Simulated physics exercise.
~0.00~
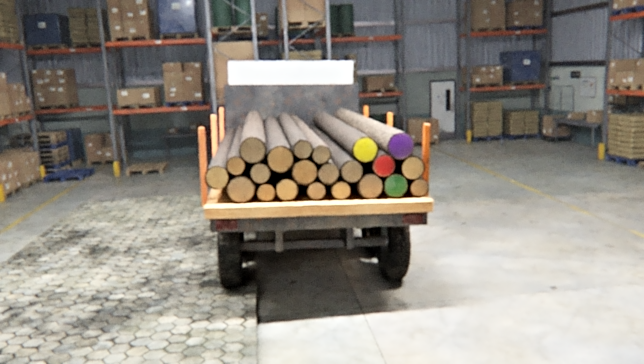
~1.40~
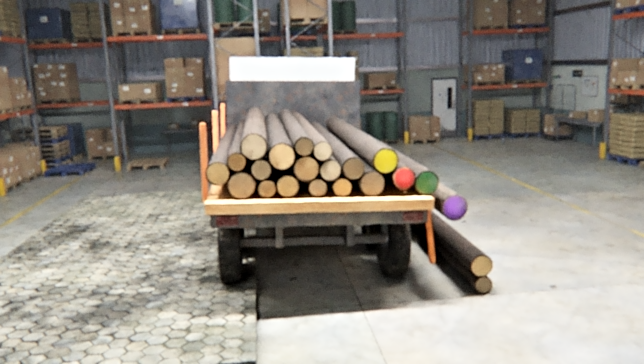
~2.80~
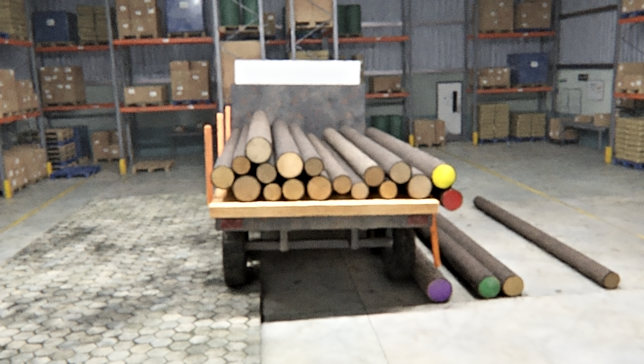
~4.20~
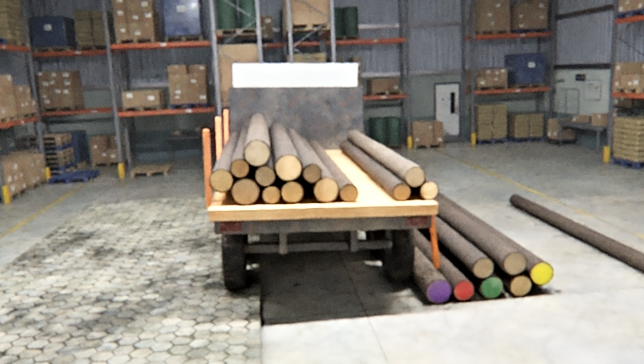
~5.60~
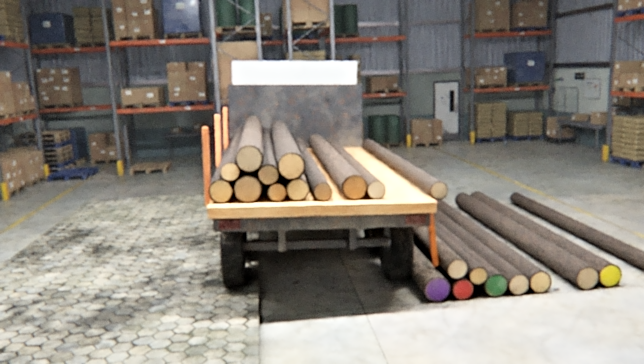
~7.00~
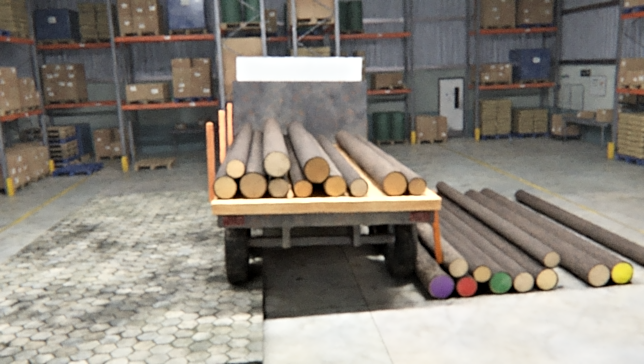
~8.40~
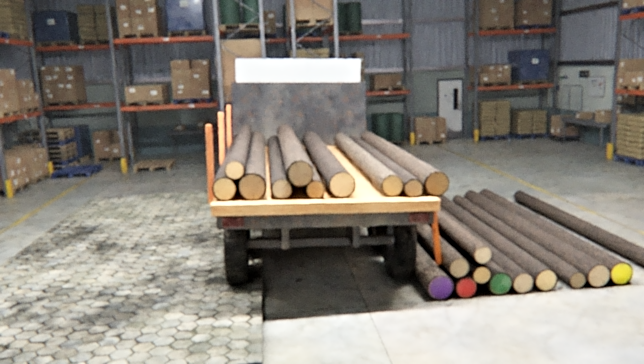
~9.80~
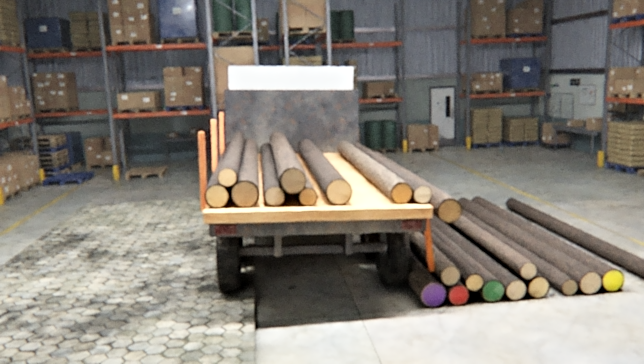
In the video, timber poles stacked on a flatbed lorry roll off its right side after the right-hand posts drop, the purple and green ones going before the red and yellow. The marked poles end on the ground among other fallen poles, while several unmarked ones remain on the deck.
